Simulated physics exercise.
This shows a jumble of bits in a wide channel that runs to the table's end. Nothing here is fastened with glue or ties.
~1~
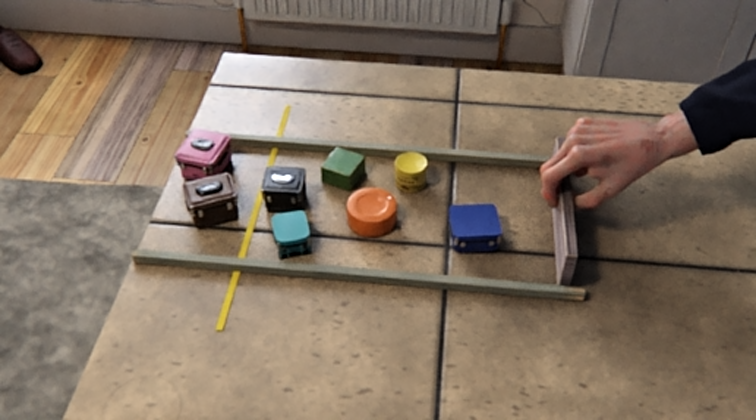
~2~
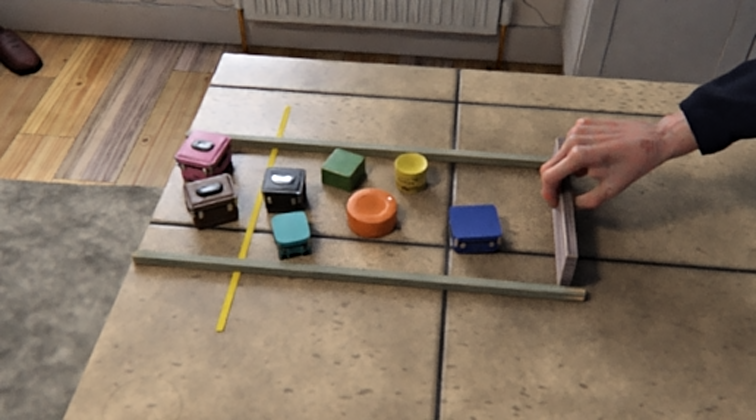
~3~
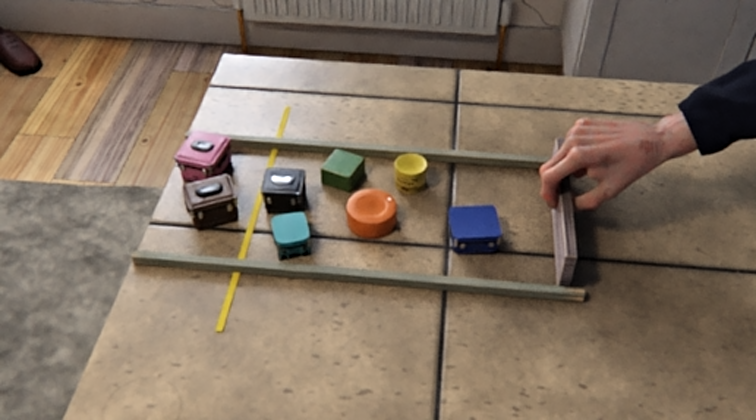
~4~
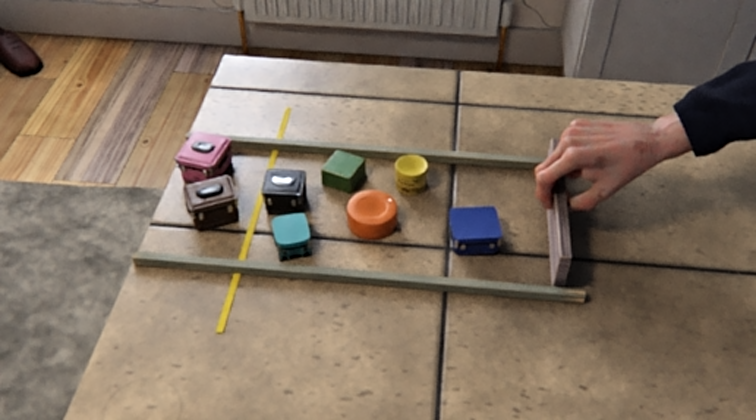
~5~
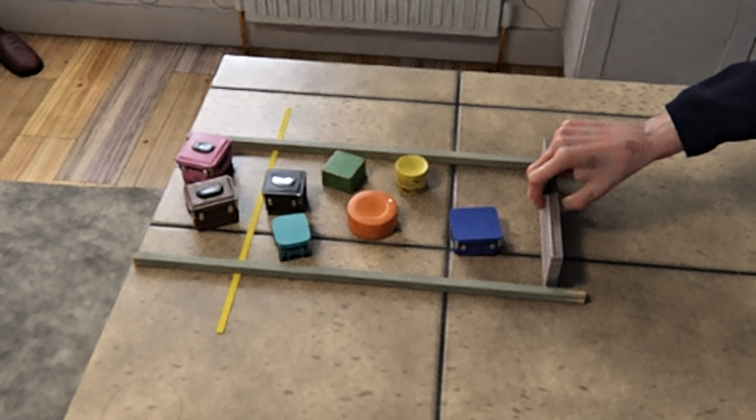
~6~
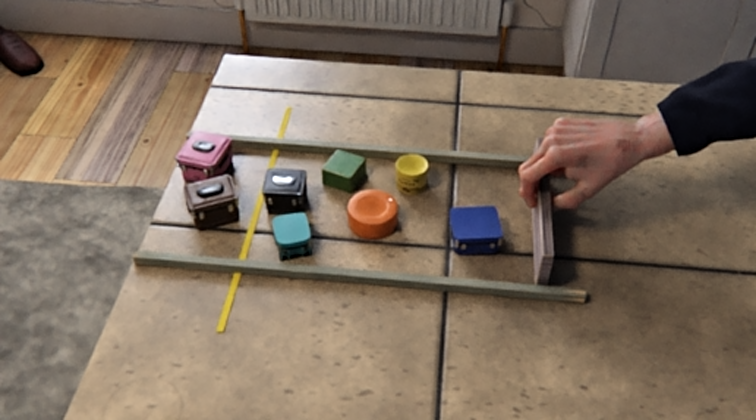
A hand slid an upright board a short way left along a channel on the table, toward the blue case, while the colourful little cases, green block, yellow tub and orange piece stayed still.
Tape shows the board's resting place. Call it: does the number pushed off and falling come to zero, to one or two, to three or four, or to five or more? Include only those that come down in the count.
It comes to one or two.
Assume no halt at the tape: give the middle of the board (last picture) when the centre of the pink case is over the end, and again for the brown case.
Approx. (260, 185) / approx. (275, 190) for the other.
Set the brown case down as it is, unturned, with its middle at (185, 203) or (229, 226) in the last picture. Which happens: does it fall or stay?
At the first place it goes off the edge, and at the second it rests in place.
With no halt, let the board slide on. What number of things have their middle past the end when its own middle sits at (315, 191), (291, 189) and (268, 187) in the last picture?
Middles past end - pos 1: 0, pos 2: 0, pos 3: 1.
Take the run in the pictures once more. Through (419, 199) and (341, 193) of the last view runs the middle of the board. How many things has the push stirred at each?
At the first spot 3, then 6.
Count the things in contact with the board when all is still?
Number: 3.
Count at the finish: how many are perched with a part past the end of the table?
In total, 1 of them.
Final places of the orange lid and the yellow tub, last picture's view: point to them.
Final positions: Near (184, 210); near (255, 158).
Early on, none off yet; pink case at rest near (206, 158); brown case at rest near (212, 202); black case at rest near (286, 191).
A while later, none off yet; pink case at rest near (206, 158); brown case at rest near (212, 202); black case travelled a little near (267, 186).
Further along, none off yet; pink case travelled a little near (194, 155); brown case travelled about its own width near (175, 203); black case travelled well along near (226, 175).
Finally, the number that fall off is one or two; lost, brown case.
